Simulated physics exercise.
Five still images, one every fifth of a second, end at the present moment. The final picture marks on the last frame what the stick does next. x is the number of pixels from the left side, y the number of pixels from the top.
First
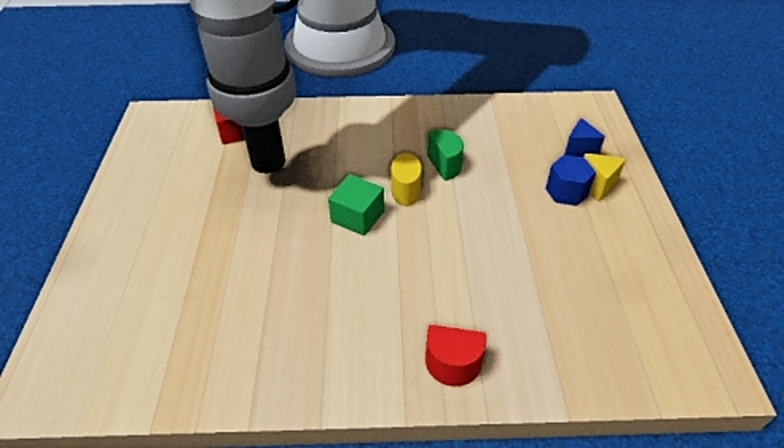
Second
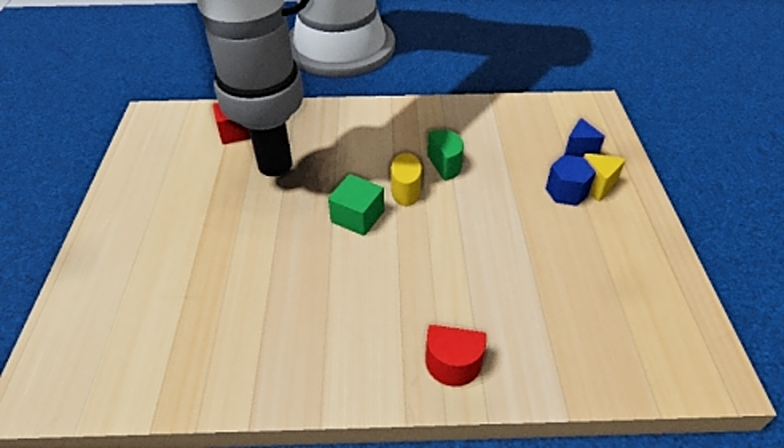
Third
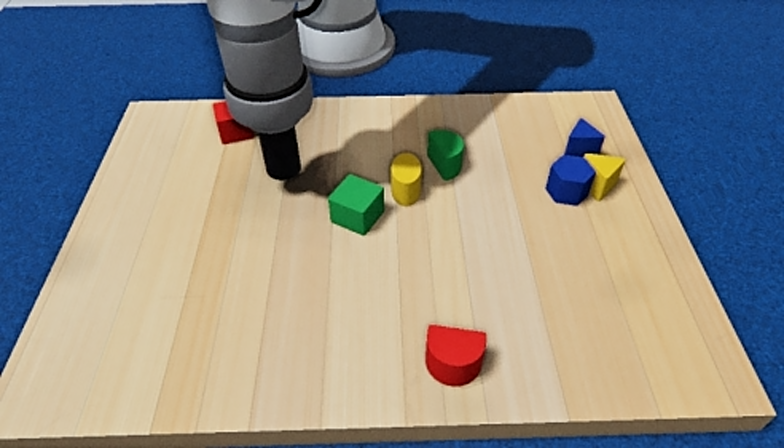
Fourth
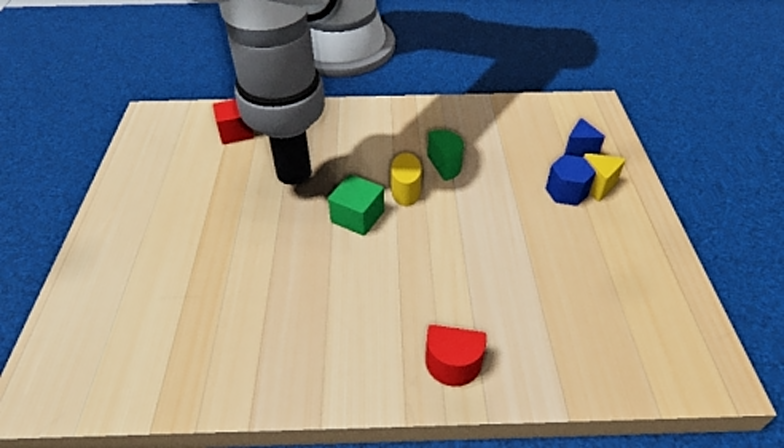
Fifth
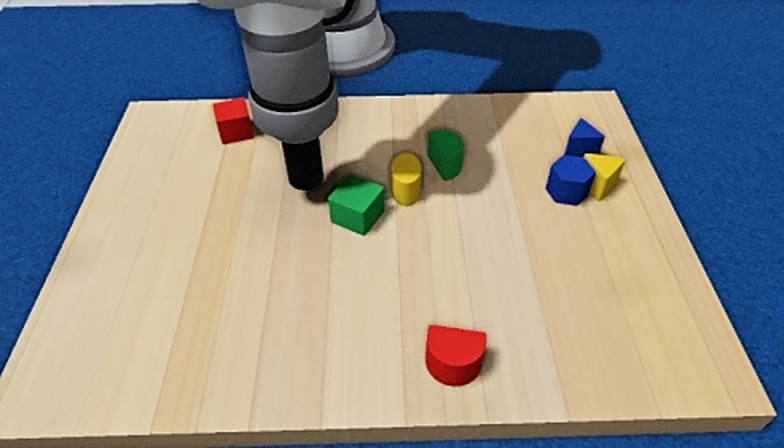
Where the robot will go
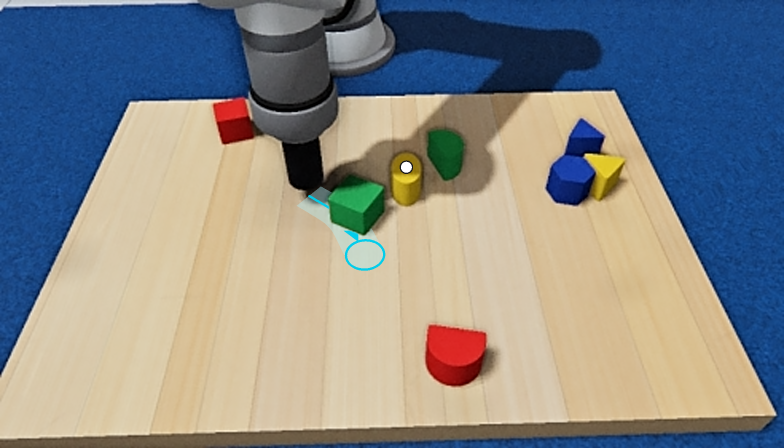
The clip shows a robot arm with a black tip moving slowly rightward and slightly toward the viewer over a wooden board, nearing a green block, while the red, green, yellow and blue blocks all stay still.
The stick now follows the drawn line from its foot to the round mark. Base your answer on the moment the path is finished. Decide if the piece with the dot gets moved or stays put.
It is left in place.
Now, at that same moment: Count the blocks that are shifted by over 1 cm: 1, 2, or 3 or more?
Moved: 1.
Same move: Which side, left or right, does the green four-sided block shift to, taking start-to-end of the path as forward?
The left-hand side.
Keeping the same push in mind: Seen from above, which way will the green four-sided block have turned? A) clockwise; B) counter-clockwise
My answer is option B.
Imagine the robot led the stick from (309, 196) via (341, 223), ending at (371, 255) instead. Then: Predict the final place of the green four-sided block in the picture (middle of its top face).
My best guess is (397, 206).
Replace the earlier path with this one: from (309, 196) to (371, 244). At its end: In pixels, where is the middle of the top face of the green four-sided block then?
Around pixel (407, 208).
The line goes from (309, 196) over (344, 219) to (365, 255); the dot is on the yellow oval block.
What follows on the original path. One third of the way, stick at (333, 194); green four-sided block at (369, 197).
Two thirds of the way, stick at (352, 214); green four-sided block at (392, 209), turned 40° anticlockwise.
At the end, stick at (364, 238); green four-sided block at (398, 211), turned 50° anticlockwise; yellow oval block unmoved.
